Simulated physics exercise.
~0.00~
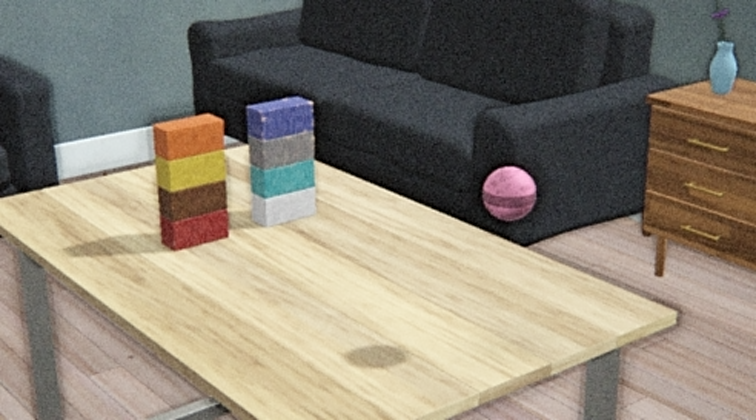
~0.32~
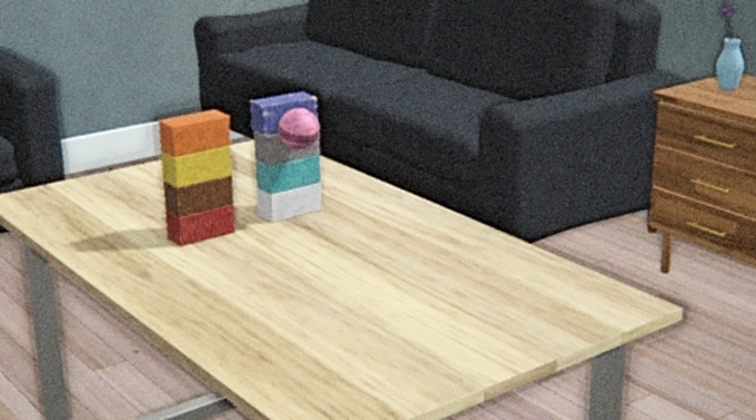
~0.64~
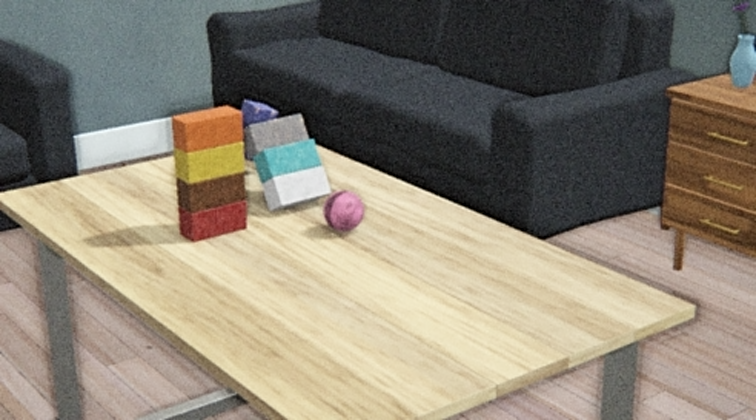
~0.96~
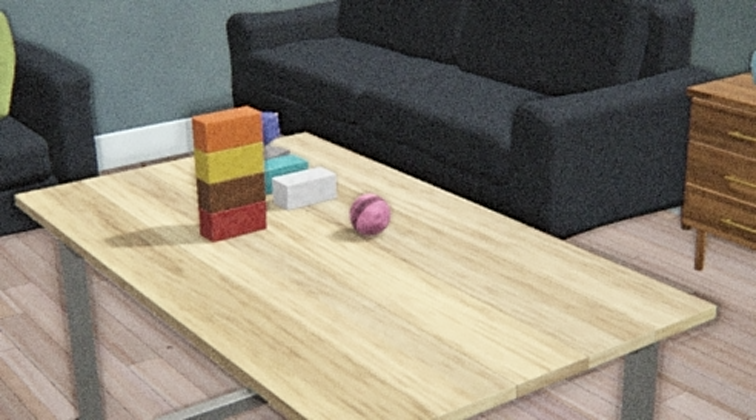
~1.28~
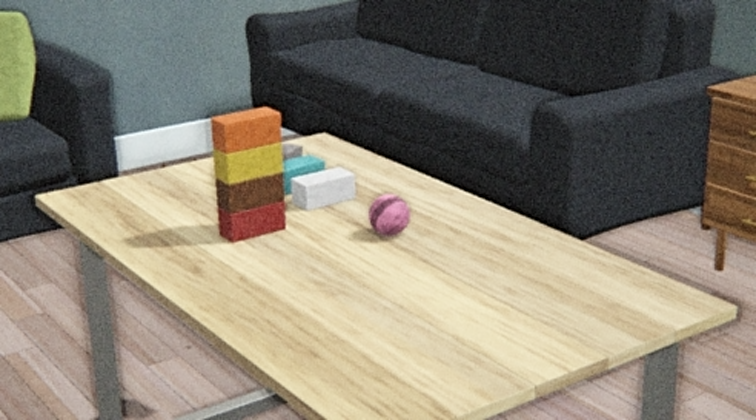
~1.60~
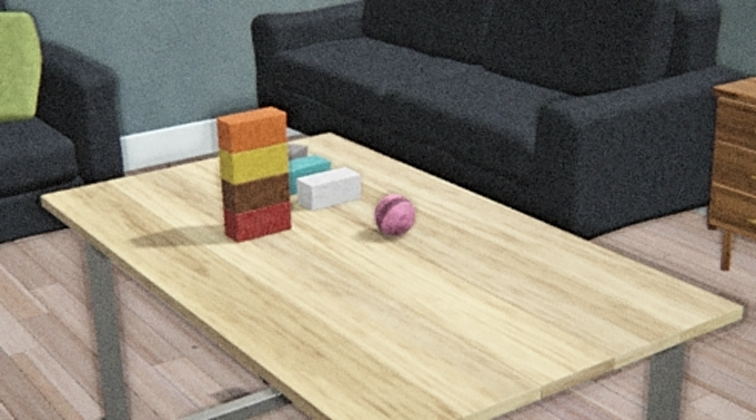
In a living room with dark sofas and a wooden drawer unit, a pale wooden table is seen from slightly above as the view pans a little left. Two stacks of four blocks stand near its far left end, one orange, yellow, brown and red, the other blue, grey, turquoise and white. A pink ball flies in from the right and hits the upper part of the second stack. The blue block tumbles off the back while the others tip over, and the ball drops onto the table. Finally, the grey, turquoise and white blocks lie toppled behind the still-standing first stack, the blue block is out of sight, and the ball rests nearby.
